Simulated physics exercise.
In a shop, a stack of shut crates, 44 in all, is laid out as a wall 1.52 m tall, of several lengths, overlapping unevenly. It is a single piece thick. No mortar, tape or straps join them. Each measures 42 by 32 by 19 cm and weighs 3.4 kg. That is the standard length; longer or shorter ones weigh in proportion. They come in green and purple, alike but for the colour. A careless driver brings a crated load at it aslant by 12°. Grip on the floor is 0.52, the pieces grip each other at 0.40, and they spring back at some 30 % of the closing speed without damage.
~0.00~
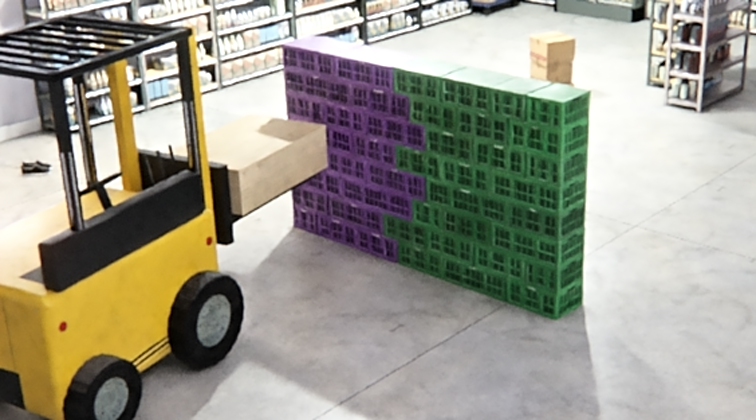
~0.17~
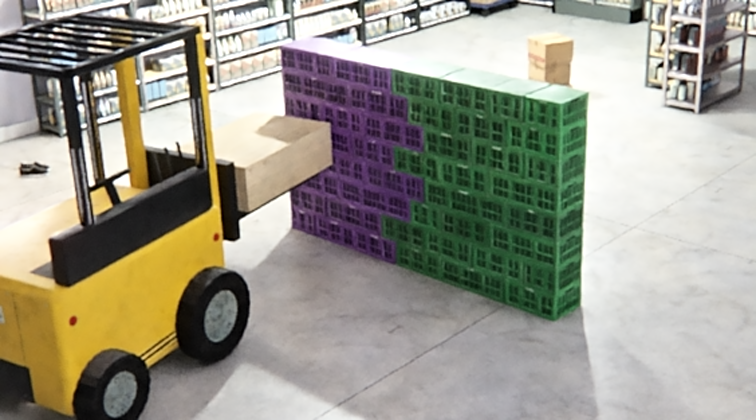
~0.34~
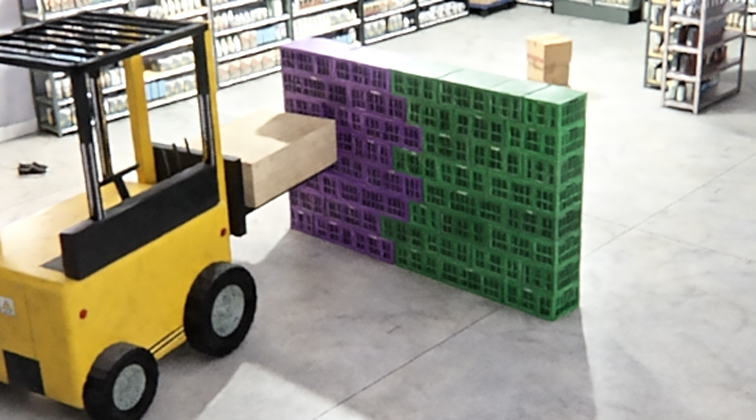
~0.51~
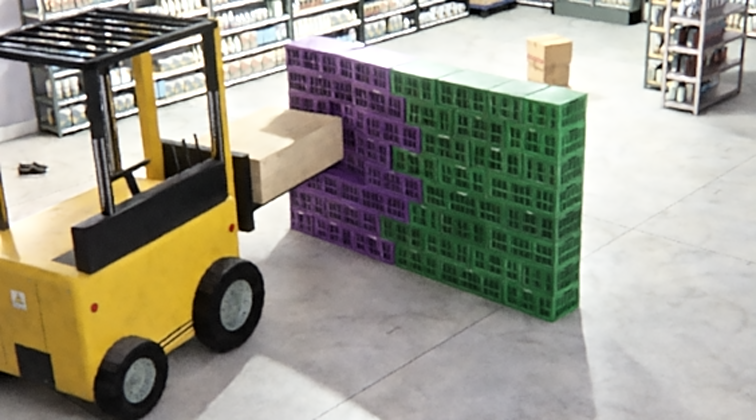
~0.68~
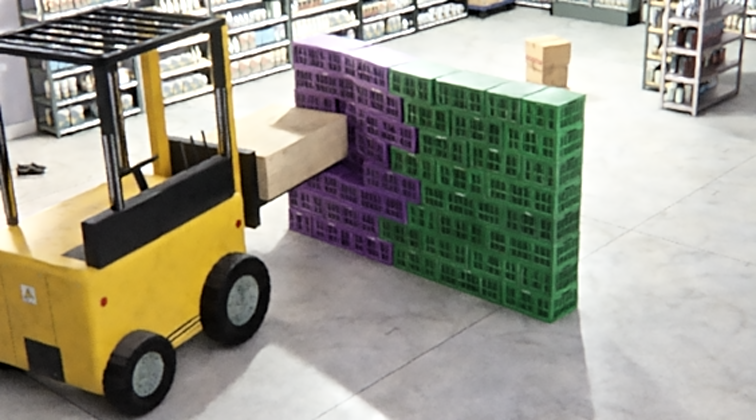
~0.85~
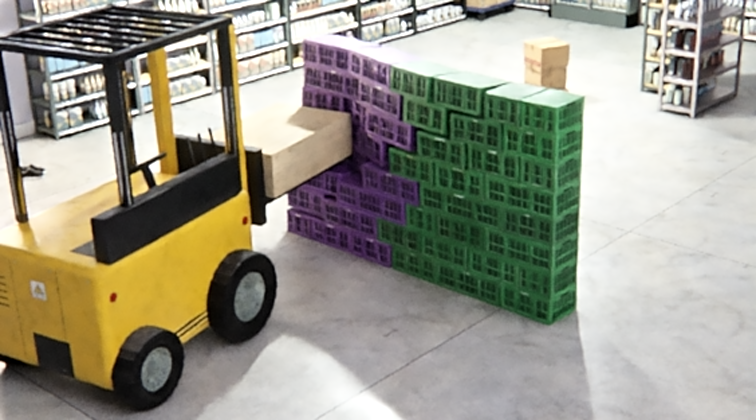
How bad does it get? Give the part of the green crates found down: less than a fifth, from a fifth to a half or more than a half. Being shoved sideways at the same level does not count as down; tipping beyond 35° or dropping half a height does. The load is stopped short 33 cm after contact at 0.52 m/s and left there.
The part is less than a fifth.
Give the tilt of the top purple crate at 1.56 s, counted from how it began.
Some 60°.
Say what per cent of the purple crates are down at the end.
By colour: Purple 60 per cent.
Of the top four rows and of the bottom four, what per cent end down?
Top 50, bottom 10 per cent.
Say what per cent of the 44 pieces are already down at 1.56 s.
By then 30 per cent.
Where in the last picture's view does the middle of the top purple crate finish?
At about (574, 169).
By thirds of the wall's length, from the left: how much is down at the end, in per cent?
In per cent: Left 60, middle 40, right 10.
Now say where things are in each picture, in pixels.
In the first picture (pixels give the middle of a visible side), load (319, 146) 13 cm short of touching; top green crate (507, 105); top purple crate (307, 61); none has stirred.
The second picture shows load (324, 144) 42 mm short of touching; top green crate (505, 106).
The third picture shows load (329, 140) 47 mm in; top green crate (504, 107); movement in 3 of them.
The fourth picture shows load (335, 137) 14 cm in; top green crate (504, 107); top purple crate (311, 61) 7 cm from its place; movement in 10 of them.
The fifth picture shows load (340, 135) 22 cm in; top green crate (502, 108); top purple crate (317, 58) 17 cm from its place; movement in 12 of them.
The sixth picture shows load (345, 133) 31 cm in; top green crate (501, 110); top purple crate (326, 56) 5° from how it stood; steepest lean 6°, the crate at (314, 179); movement in 17 of them.
After 1.18 s, none of the 25 green crates down (0 of 44 in all colours); top green crate unmoved; top purple crate 20° from how it stood, 8 cm lower.
After 1.56 s, 3 of the 25 green crates down (14 of 44 in all colours); top green crate unmoved; top purple crate 63° from how it stood, 64 cm lower.
After 2.02 s, 3 of the 25 green crates down (14 of 44 in all colours); top green crate unmoved; top purple crate upside down.
In the end (3.6 s), 3 of the 25 green crates down (14 of 44 in all colours); top green crate unmoved; top purple crate upside down. That is 12 per cent. From the last view, middles, top green crate near (515, 104), top purple crate near (574, 169).
